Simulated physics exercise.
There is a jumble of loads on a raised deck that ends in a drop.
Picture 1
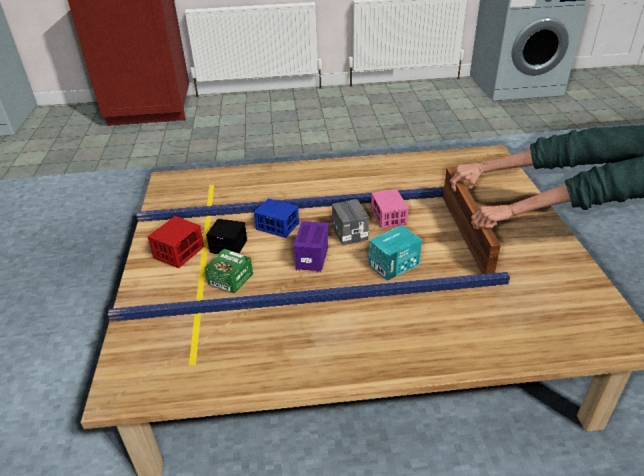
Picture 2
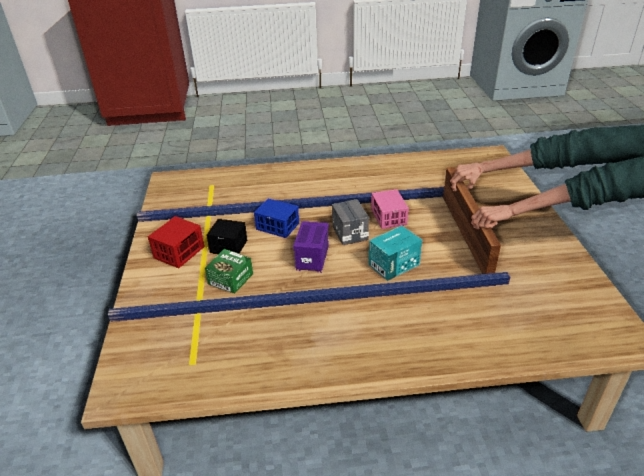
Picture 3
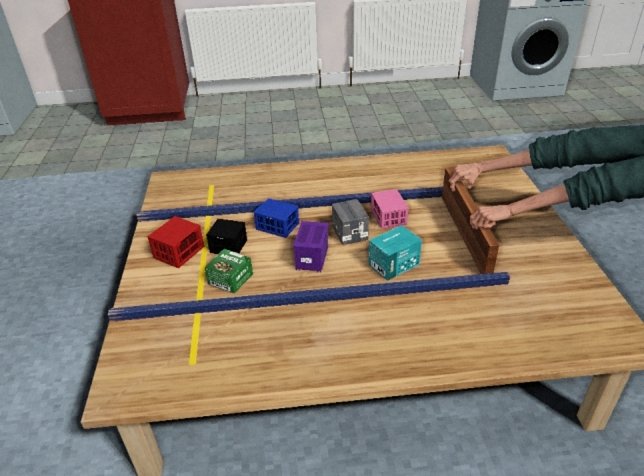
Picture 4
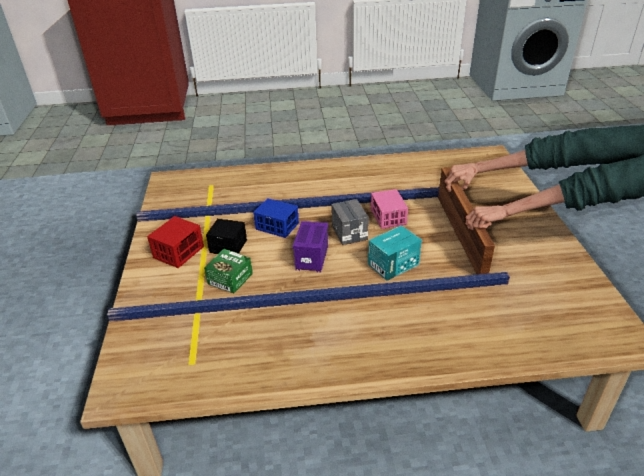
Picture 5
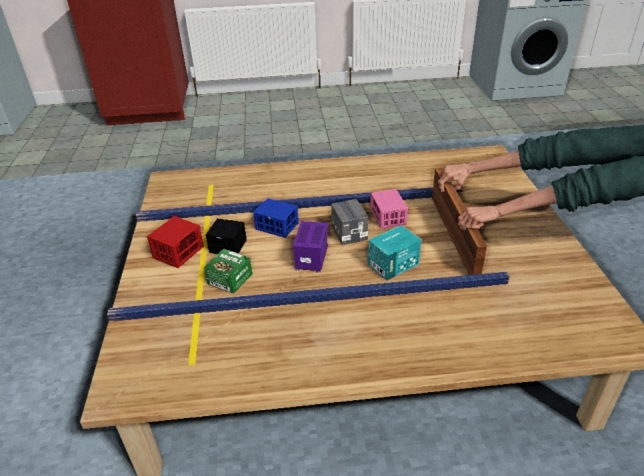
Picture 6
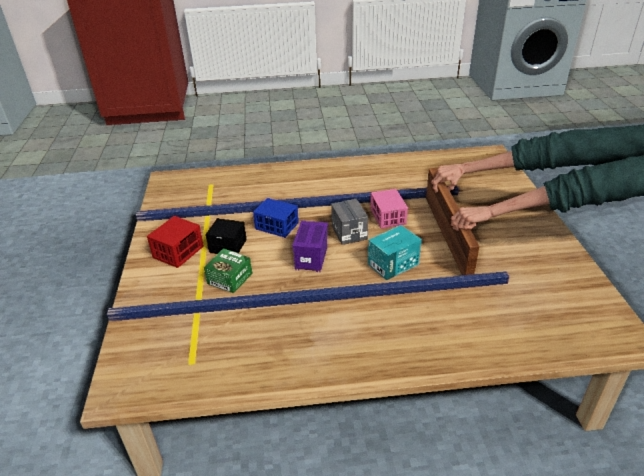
To begin with, two hands hold a wooden plank upright at the right end of a table, where colourful crates and boxes sit between two blue rails. The plank stays nearly still, then the hands slide it a short way left, while the crates and boxes remain in place.
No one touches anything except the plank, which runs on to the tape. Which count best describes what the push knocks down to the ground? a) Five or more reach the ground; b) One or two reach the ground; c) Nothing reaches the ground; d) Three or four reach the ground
(b) One or two reach the ground.
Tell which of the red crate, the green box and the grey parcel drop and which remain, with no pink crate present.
As for the red crate, it ends up below; the green box keeps its place; the grey parcel keeps its place.
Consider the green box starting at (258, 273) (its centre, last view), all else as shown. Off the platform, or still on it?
Result: The green box keeps its place.
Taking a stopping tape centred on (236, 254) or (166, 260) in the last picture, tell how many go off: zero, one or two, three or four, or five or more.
First tape: None; second tape: Five or more.
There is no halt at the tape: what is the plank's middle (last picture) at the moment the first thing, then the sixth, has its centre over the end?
I'd say close to (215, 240), and after that close to (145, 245).
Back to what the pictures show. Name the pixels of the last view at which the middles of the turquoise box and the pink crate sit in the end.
(176, 267) and (191, 223).
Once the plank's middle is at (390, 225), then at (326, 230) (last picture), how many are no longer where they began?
At that stage 3; at the next, 5.
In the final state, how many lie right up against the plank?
That comes to 3.
Early on, none off yet; red crate at rest near (176, 241); black crate at rest near (227, 237); green box at rest near (228, 271).
A while later, none off yet; red crate moving near (173, 241); black crate travelled a little near (214, 237); green box travelled about its own width near (195, 277).
Finally, the number that fall off is one or two; lost, green box and red crate.
